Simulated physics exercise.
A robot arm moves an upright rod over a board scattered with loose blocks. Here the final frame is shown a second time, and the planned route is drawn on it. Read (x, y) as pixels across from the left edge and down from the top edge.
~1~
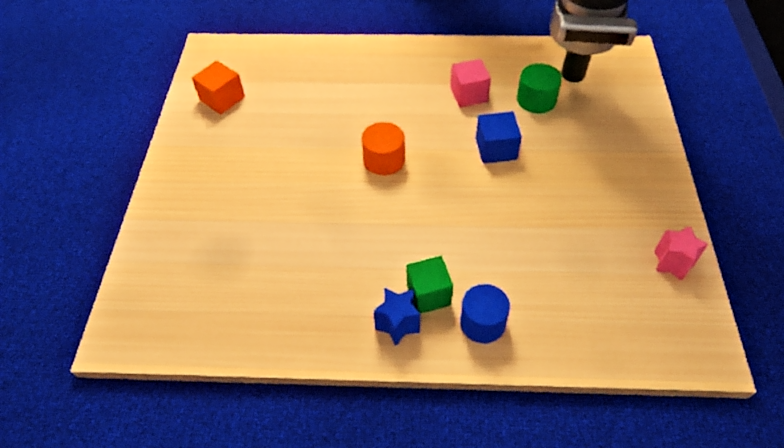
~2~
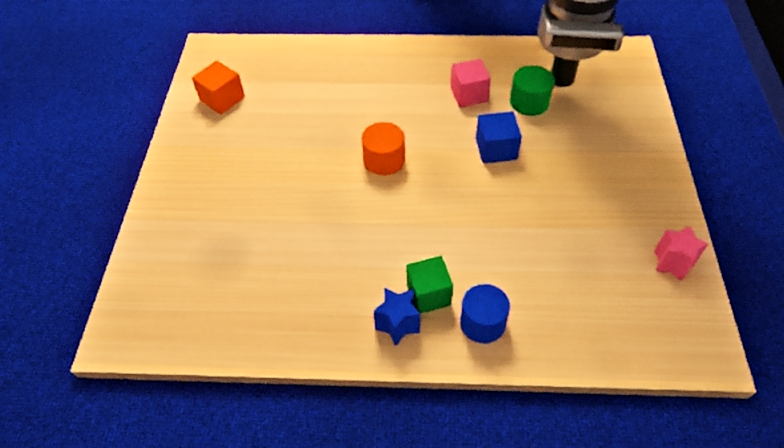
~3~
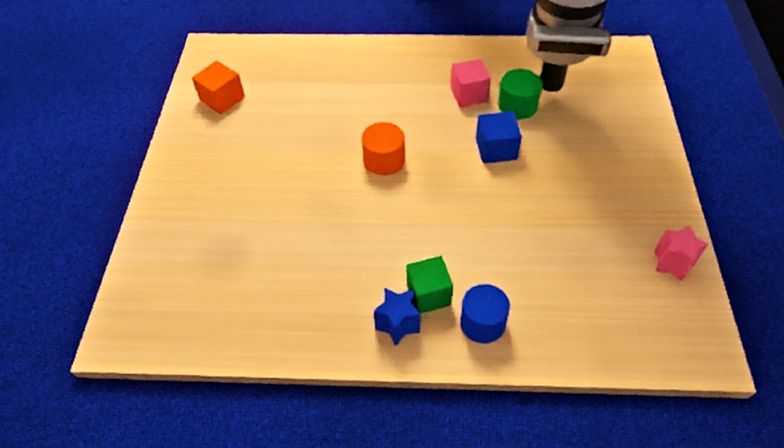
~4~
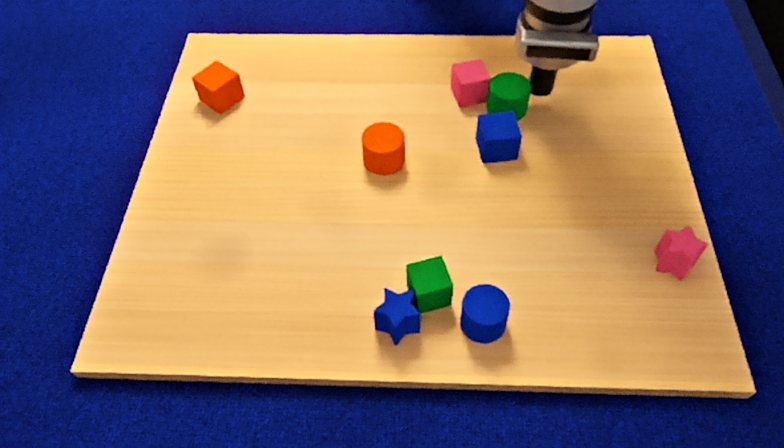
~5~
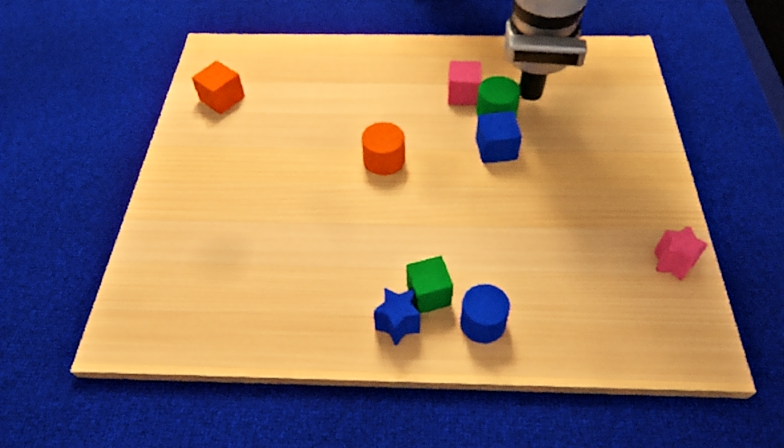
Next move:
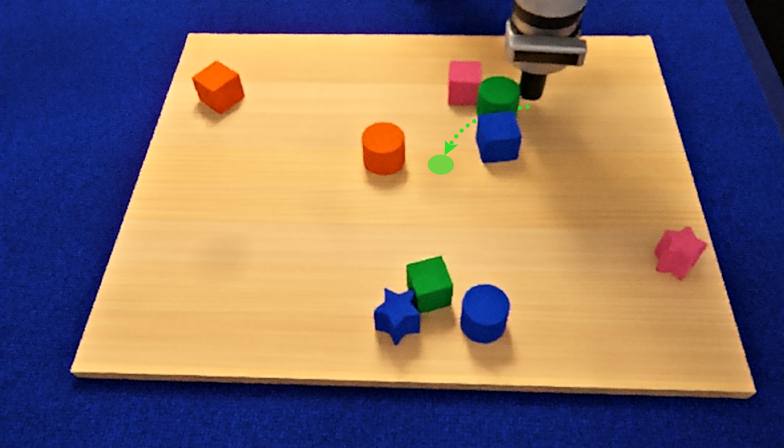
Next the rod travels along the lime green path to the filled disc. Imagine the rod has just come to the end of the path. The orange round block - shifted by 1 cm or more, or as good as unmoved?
That block is not shifted.
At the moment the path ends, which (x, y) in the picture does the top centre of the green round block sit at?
Just about (421, 110).
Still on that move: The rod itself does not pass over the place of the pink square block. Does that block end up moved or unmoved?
It is shifted.
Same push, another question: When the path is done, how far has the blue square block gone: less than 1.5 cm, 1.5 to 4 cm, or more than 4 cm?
By the end of the path, it will have gone short of 1.5 cm.
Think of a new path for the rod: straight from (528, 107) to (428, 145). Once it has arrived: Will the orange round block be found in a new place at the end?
I believe not.
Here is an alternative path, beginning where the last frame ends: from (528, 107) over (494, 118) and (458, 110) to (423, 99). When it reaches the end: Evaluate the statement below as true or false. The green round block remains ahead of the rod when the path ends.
False
The drawn path runs from (528, 107) via (488, 115) and (457, 135), ending at (441, 164).
What follows on the original path. One third of the way, rod (490, 102); pink square block (452, 72), turned 60° clockwise; green round block (459, 99).
Two thirds of the way, rod (458, 122); pink square block (452, 72), turned 60° clockwise; green round block (425, 109).
At the end, rod (442, 152); orange round block not moved; pink square block (452, 72), turned 60° clockwise; blue square block not moved; green round block (421, 110).
